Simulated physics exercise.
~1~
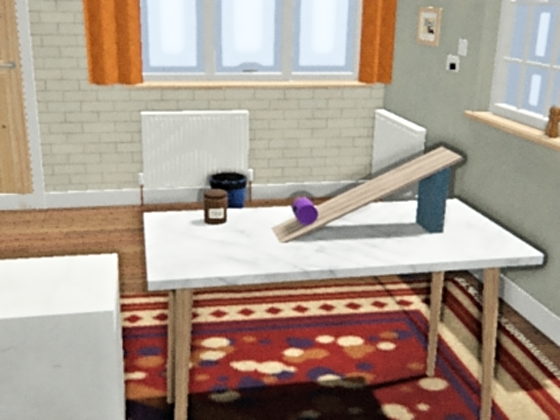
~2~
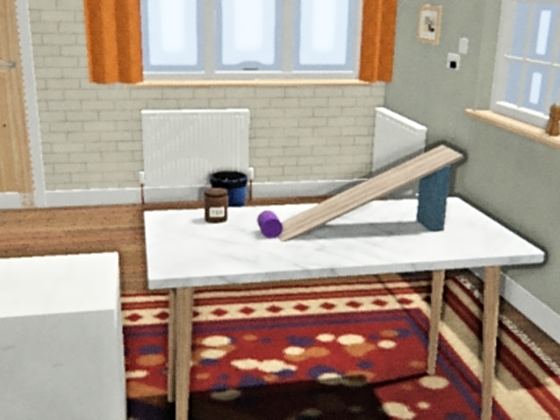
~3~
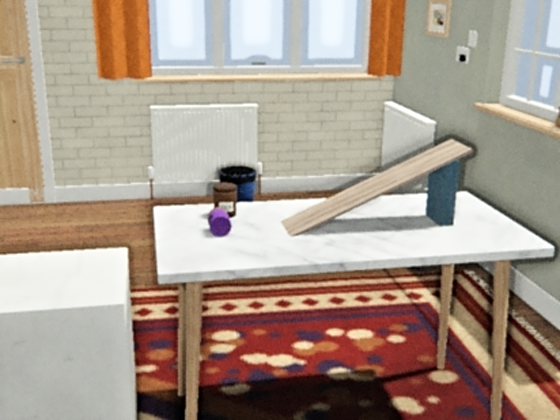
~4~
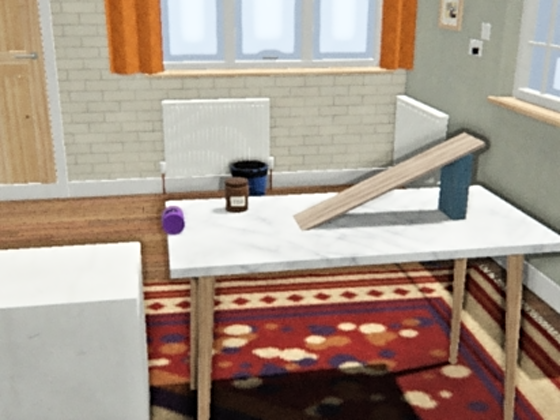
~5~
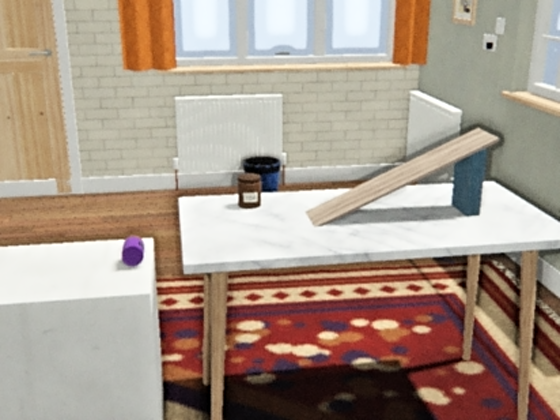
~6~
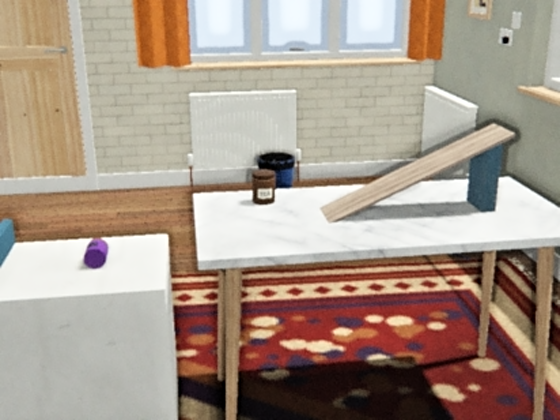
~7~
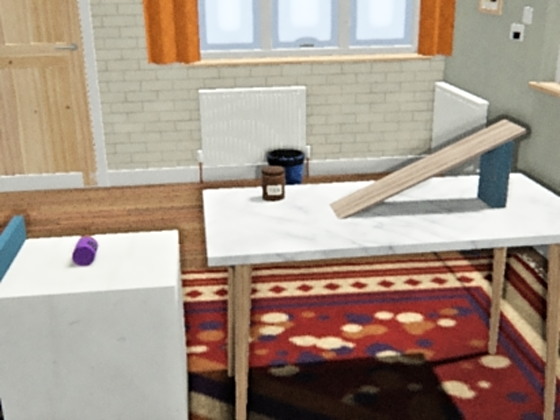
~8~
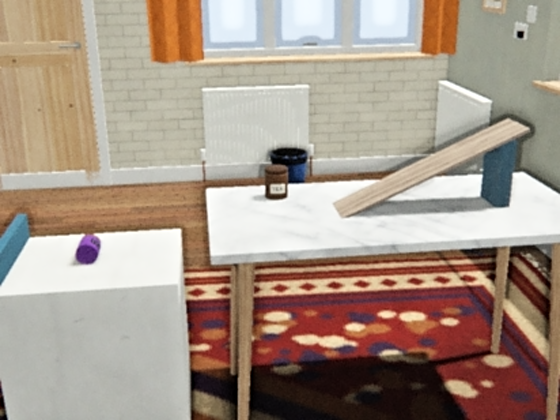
Purple jar rolling left off a ramp, passing a brown jar, crossing the gap and coming to rest on a white cabinet.
